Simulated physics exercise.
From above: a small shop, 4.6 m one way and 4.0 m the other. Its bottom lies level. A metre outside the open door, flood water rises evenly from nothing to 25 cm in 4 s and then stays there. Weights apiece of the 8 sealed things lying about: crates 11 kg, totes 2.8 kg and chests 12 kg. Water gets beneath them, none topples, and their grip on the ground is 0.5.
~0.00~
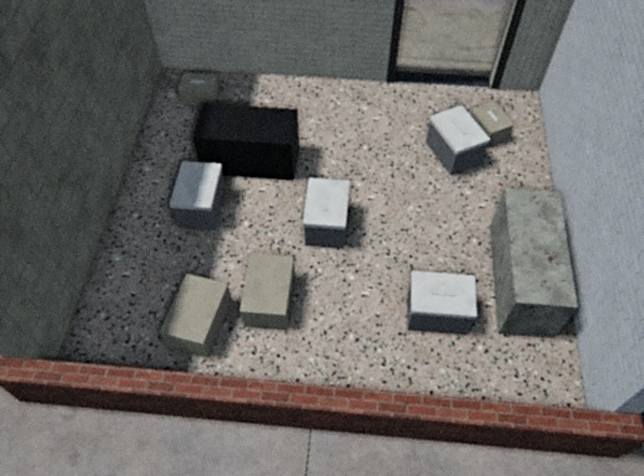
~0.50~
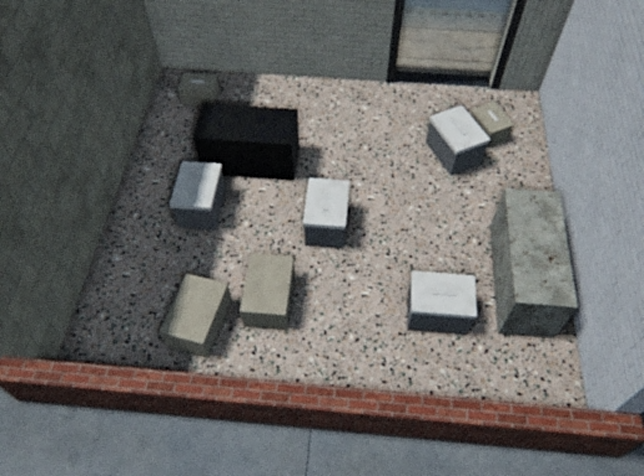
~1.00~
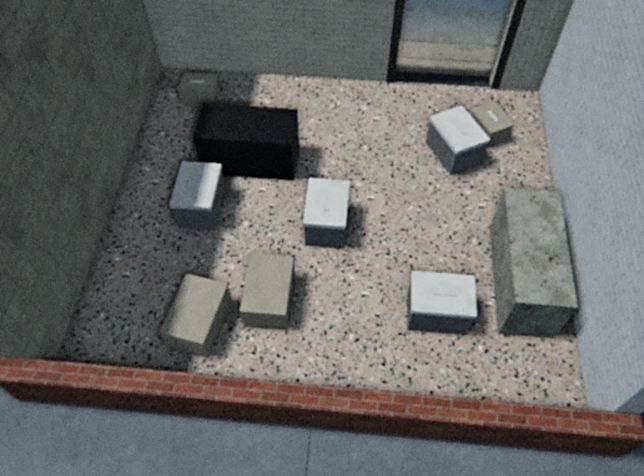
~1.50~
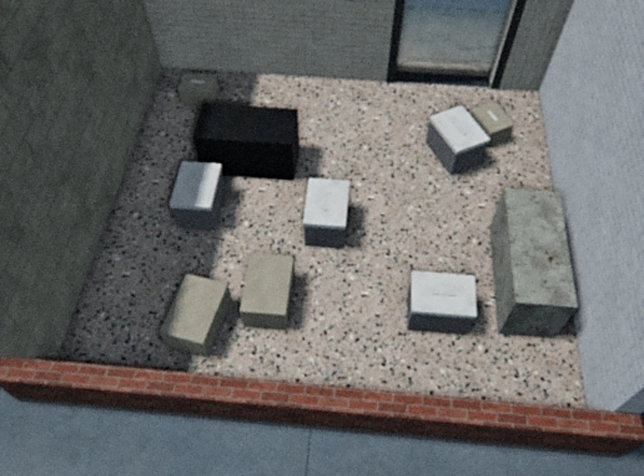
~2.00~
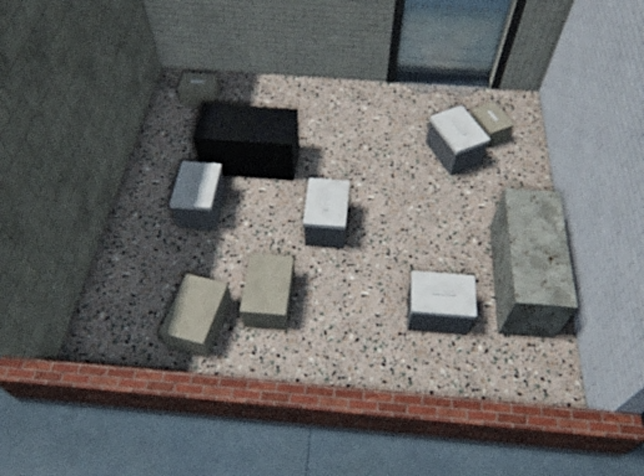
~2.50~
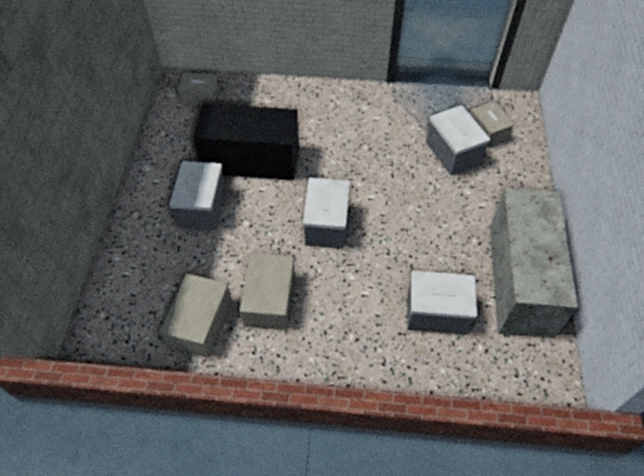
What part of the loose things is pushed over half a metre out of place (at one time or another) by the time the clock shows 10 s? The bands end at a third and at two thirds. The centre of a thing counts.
It is at least two thirds.
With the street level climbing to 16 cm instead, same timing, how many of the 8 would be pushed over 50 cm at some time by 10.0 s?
Then 3.
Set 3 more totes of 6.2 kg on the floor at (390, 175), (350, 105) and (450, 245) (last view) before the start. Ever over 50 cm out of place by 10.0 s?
In turn: More, under, past it.
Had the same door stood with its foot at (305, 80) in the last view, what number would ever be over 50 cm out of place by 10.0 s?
Then 5.
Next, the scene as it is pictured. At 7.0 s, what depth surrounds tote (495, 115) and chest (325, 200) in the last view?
Roughly 14 and 5 cm.
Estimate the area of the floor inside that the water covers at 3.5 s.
Roughly 3.0 m2.
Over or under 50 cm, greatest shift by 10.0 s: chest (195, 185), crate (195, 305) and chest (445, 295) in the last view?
In turn: Less, over, over.
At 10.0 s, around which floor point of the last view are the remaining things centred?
At about (255, 231).
After 3.5 s 0 of 8 are over 50 cm from their spots; 0 afloat.
After 4.5 s 2 of 8 are over 50 cm from their spots; 1 afloat.
After 7.0 s 4 of 8 are over 50 cm from their spots; 4 afloat.
After 10.0 s 6 of 8 are over 50 cm from their spots, and 6 have been at some point; 7 afloat.
